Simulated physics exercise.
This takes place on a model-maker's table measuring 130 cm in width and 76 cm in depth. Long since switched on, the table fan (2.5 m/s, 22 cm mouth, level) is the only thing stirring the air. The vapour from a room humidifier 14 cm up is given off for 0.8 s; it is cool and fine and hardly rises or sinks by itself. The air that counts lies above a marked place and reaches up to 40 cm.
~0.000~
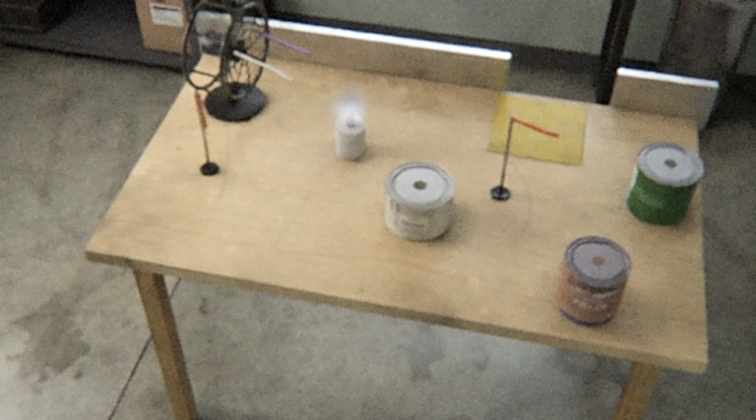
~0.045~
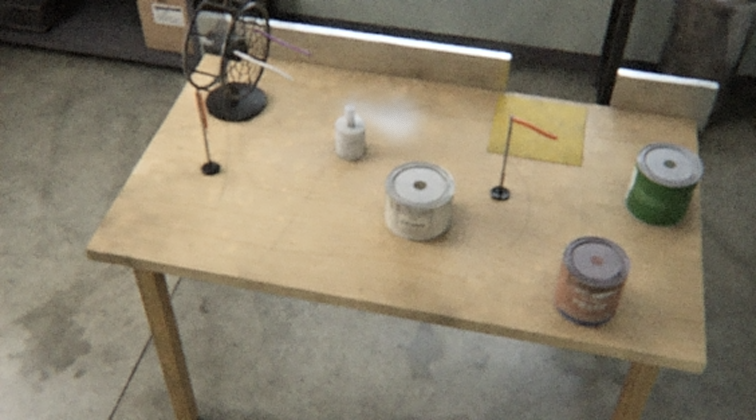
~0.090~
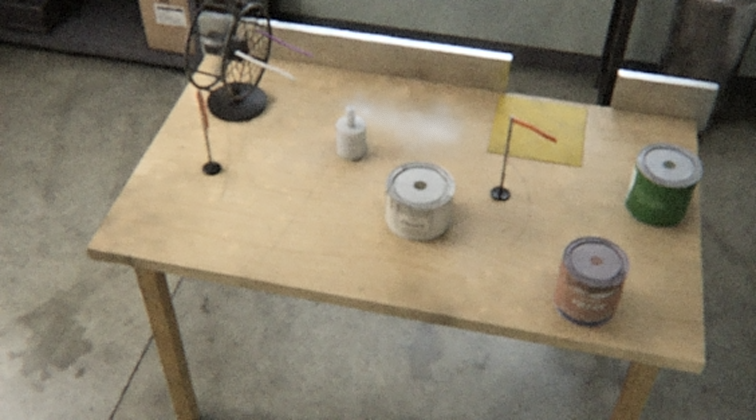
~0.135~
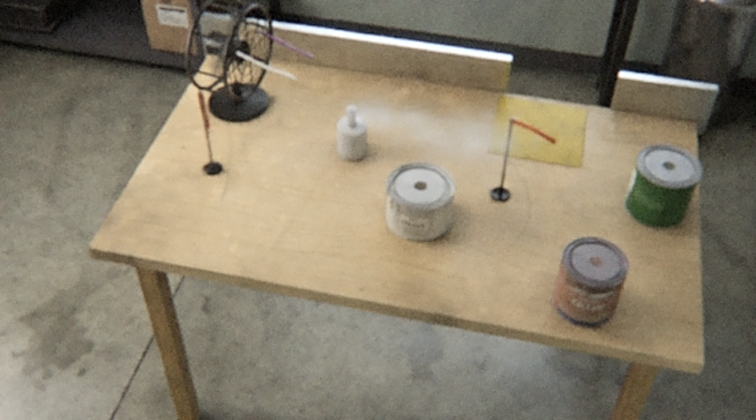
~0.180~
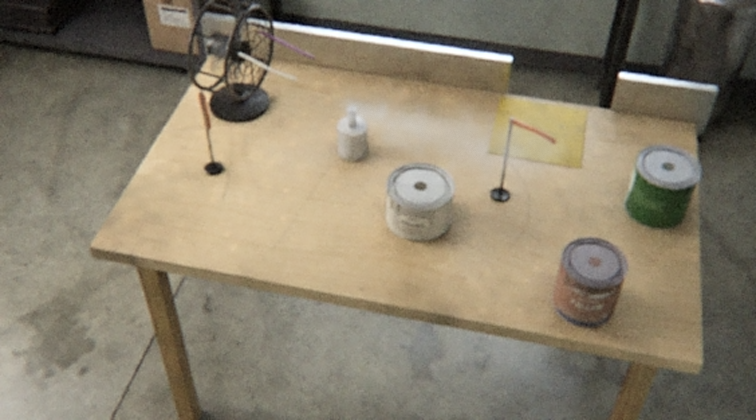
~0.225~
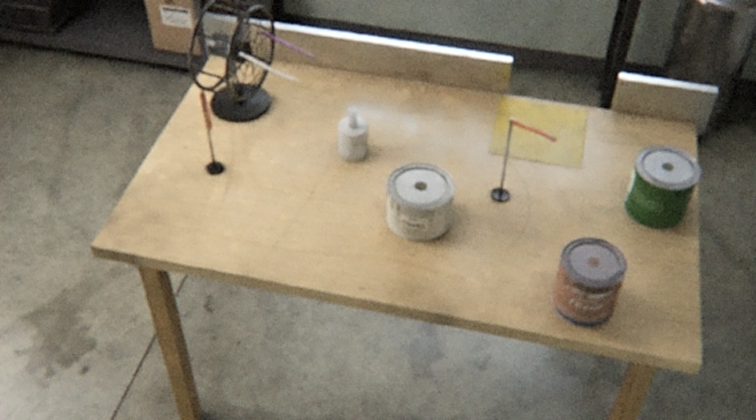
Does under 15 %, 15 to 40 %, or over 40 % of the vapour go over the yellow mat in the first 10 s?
In that time, not even 15 % goes over it.
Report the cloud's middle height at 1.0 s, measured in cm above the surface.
I'd put it at around 12 cm up.
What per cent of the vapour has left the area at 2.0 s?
My guess is close to 100 %.
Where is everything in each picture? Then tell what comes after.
In the first frame, the vapour is thickest near (350, 107), the room humidifier stands at (350, 115) and the table fan is at (227, 47).
In the second frame, the vapour is thickest near (391, 116) and reaches out to (412, 122) and the yellow mat is centred on (538, 130).
In the third frame, the vapour is thickest near (415, 123) and reaches out to (456, 132), a ribbon ends at (557, 141) and a ribbon ends at (206, 128).
In the fourth frame, the vapour is thickest near (443, 131) and reaches out to (508, 143), the top of a tin is at (669, 165) and the top of a tin is at (596, 261).
In the fifth frame, the vapour is thickest near (462, 136) and reaches out to (547, 149).
In the sixth frame, the vapour is thickest near (477, 143) and reaches out to (593, 161), a ribbon ends at (556, 141) and a ribbon ends at (209, 128).
By 1.0 s, 0 % has passed over the yellow mat; 43 % has left the area, and the middle of the rest is near (696, 223).
By 2.0 s, 0 % has passed over the yellow mat; 95 % has left the area.
By 4.0 s, 0 % has passed over the yellow mat; 99 % has left the area.
By 10.0 s, 0 % has passed over the yellow mat; 100 % has left the area.
